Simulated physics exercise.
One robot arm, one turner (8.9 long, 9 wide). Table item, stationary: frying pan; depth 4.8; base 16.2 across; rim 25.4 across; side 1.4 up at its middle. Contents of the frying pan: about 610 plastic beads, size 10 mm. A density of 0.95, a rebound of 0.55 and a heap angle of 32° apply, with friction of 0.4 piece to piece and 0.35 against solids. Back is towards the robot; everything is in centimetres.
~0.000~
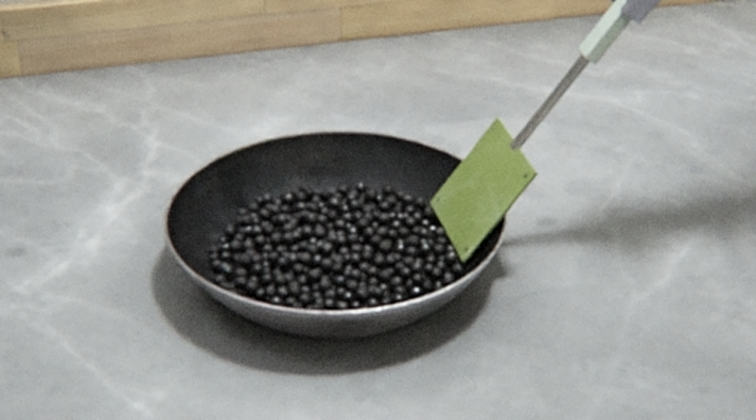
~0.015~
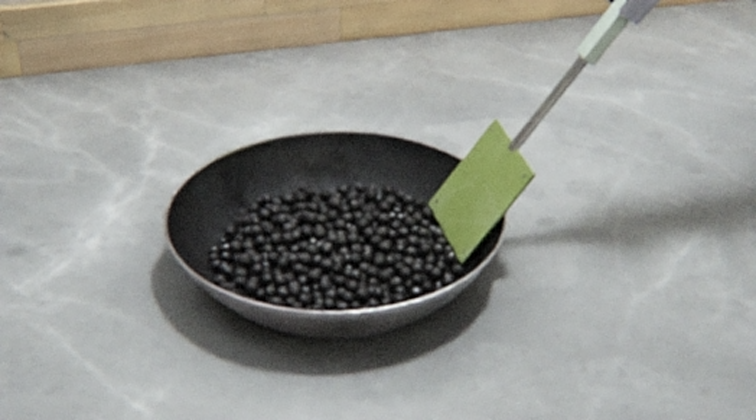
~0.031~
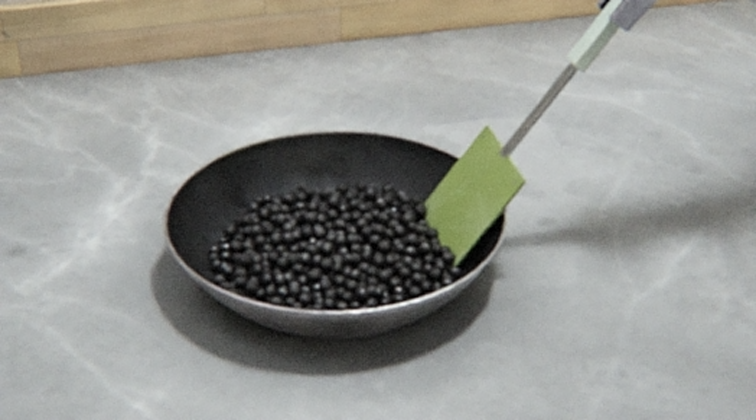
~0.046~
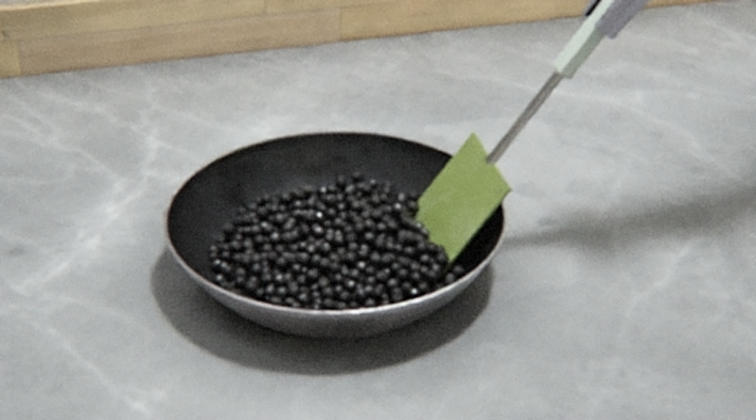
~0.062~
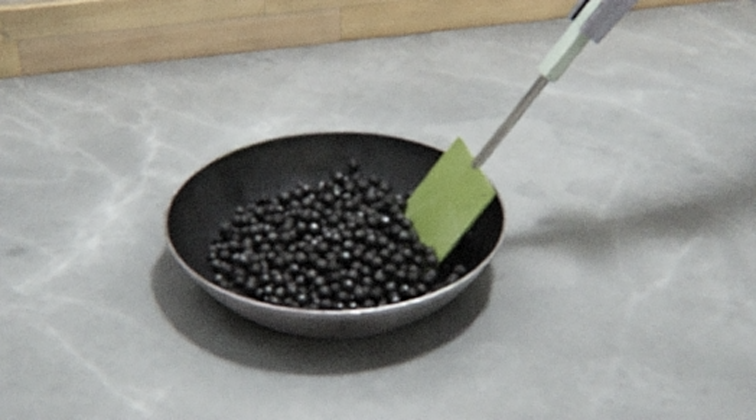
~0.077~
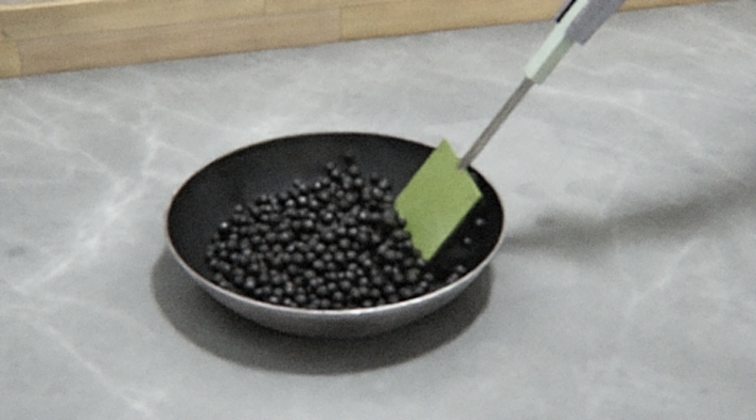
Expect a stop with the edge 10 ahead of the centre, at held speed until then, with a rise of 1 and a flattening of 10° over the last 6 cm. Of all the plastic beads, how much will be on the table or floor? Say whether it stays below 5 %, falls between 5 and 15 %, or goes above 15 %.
It goes above 15 %.
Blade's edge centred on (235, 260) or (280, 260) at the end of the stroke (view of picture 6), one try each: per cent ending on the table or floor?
Close to 10 and close to 0 per cent, respectively.
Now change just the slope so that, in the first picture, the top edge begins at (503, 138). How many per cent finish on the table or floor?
40 percent or so.
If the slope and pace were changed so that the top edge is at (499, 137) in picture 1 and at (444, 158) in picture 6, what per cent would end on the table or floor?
Close to 35 in a hundred.
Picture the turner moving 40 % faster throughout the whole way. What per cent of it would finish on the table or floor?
About 40 %.
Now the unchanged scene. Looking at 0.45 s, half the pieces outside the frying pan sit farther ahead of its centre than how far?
The distance is around 18 cm.
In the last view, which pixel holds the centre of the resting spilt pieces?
About (40, 304).
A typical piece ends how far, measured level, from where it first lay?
Level distance of roughly 5 cm.
After 0.15 s, sloping 53°, highest piece 11 above the table; 611 in the frying pan, 3 on the blade or in flight.
After 0.22 s, sloping 50°, highest piece 12 above the table; 610 in the frying pan, 4 on the blade or in flight.
After 0.45 s, sloping 43°, highest piece 11 above the table; 394 in the frying pan, 125 on the table or floor, 95 on the blade or in flight.
After 1.50 s, sloping 43°, highest piece 4 above the table; 394 in the frying pan, 220 on the table or floor.
At rest, 394 in the frying pan, 220 on the table or floor. That is 36 % on the table or floor.
